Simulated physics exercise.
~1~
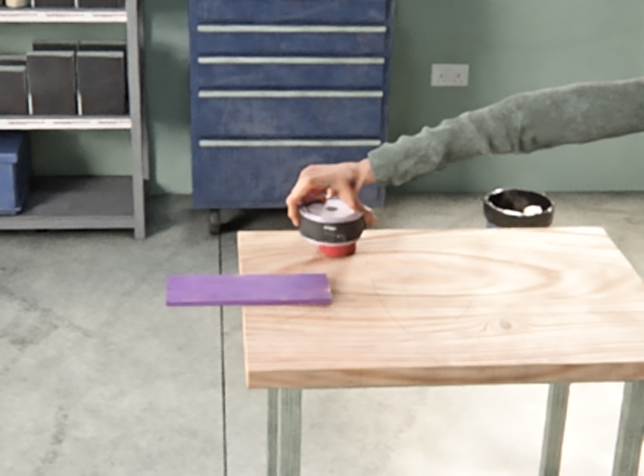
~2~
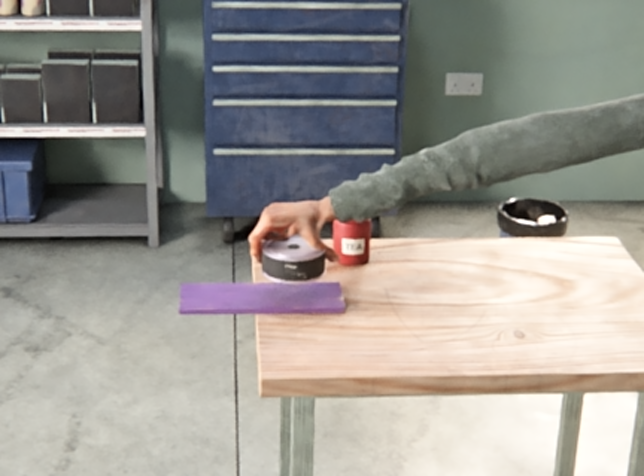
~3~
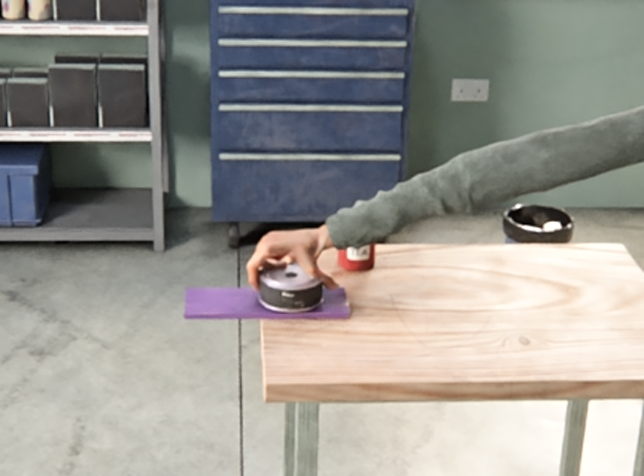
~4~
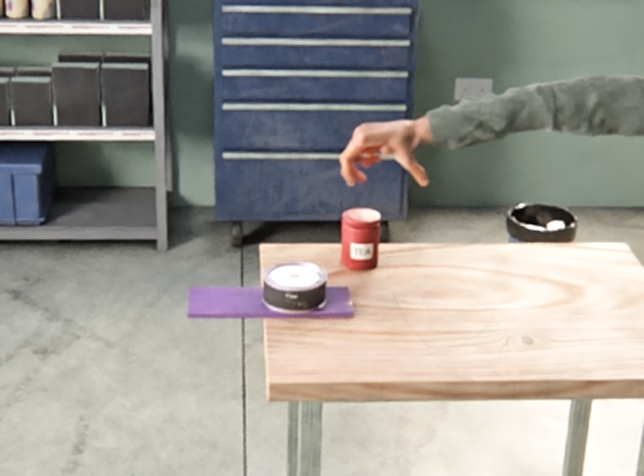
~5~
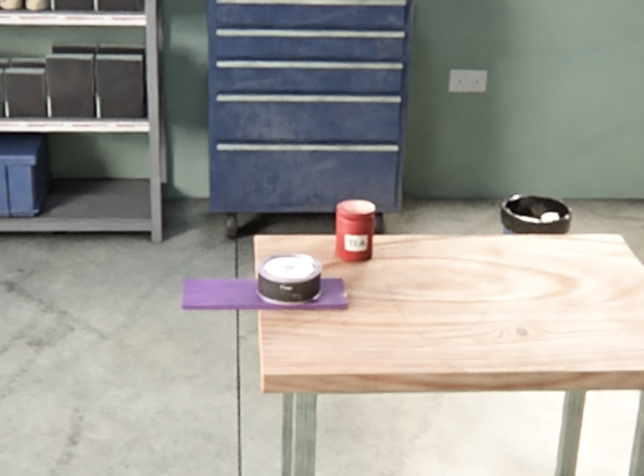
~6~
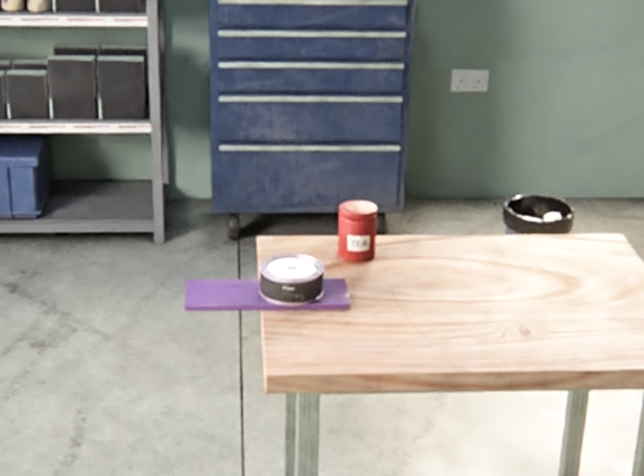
In a workshop, a hand lowering a black tub onto a purple board overhanging a wooden table, then withdrawing as everything stays balanced.
